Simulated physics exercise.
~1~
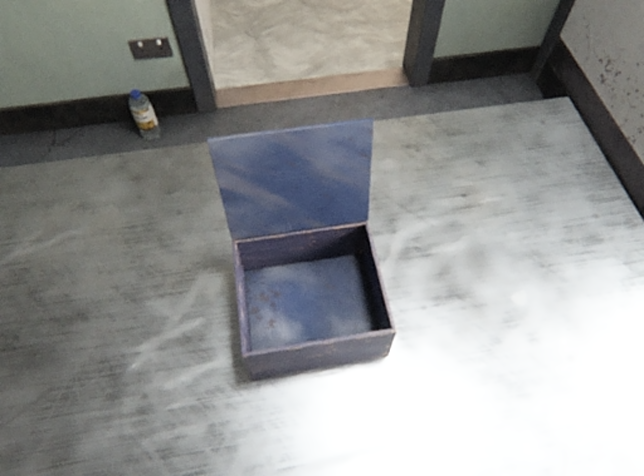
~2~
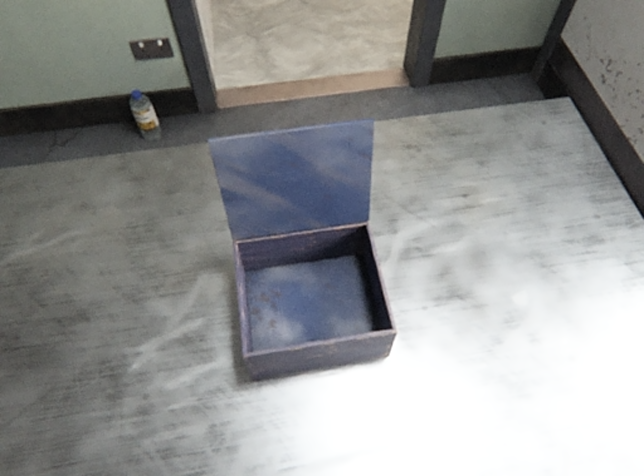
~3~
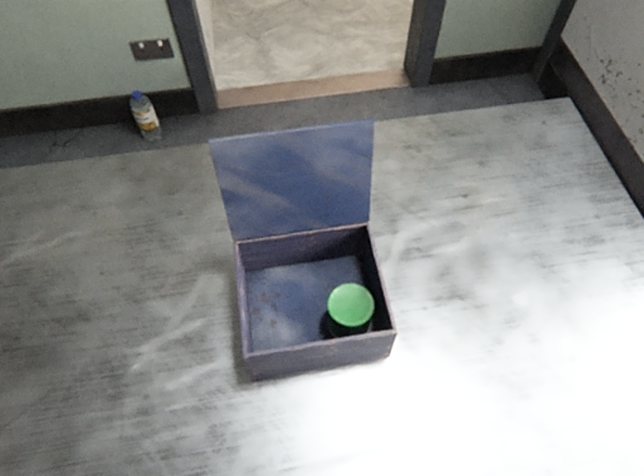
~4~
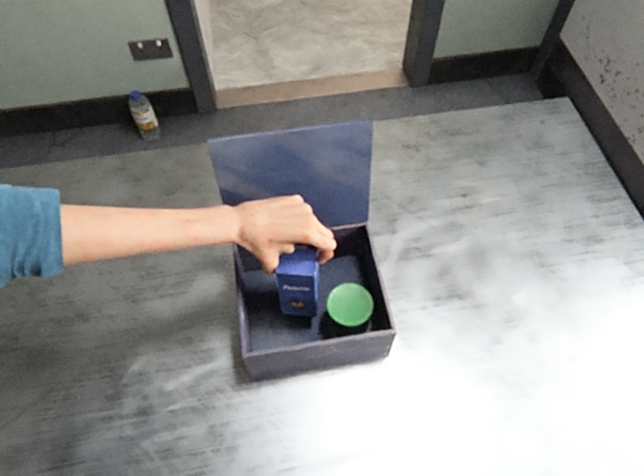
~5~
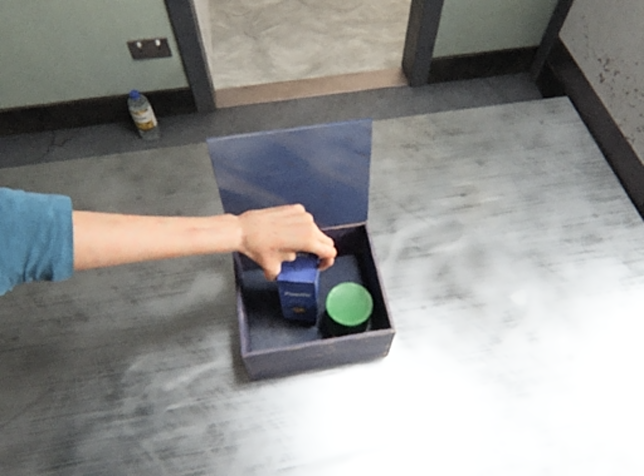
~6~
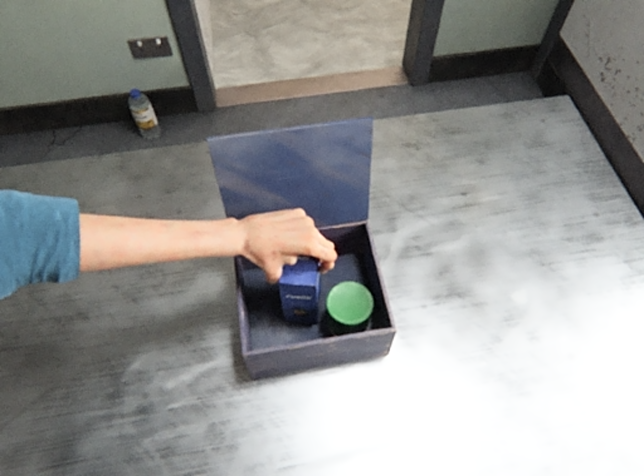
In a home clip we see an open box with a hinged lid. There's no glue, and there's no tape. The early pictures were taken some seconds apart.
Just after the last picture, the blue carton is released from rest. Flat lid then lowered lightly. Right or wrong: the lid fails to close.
Right, it stays open.
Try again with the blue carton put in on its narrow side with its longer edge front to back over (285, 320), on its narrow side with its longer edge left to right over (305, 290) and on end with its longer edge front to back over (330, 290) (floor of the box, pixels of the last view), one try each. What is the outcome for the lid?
The lid goes down the first time, goes down the second time and goes down the third time.
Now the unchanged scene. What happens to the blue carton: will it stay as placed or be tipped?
Once everything settles, the blue carton keeps its original angle.
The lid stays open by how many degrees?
Around 35 degrees.
Then, 1.40 s after the last picture, lid 72° above the rim.
Then, 2.50 s after the last picture, lid 41° above the rim.
At rest, lid 35° above the rim; both in place. Seen from the same camera at the end, blue carton near (303, 292).
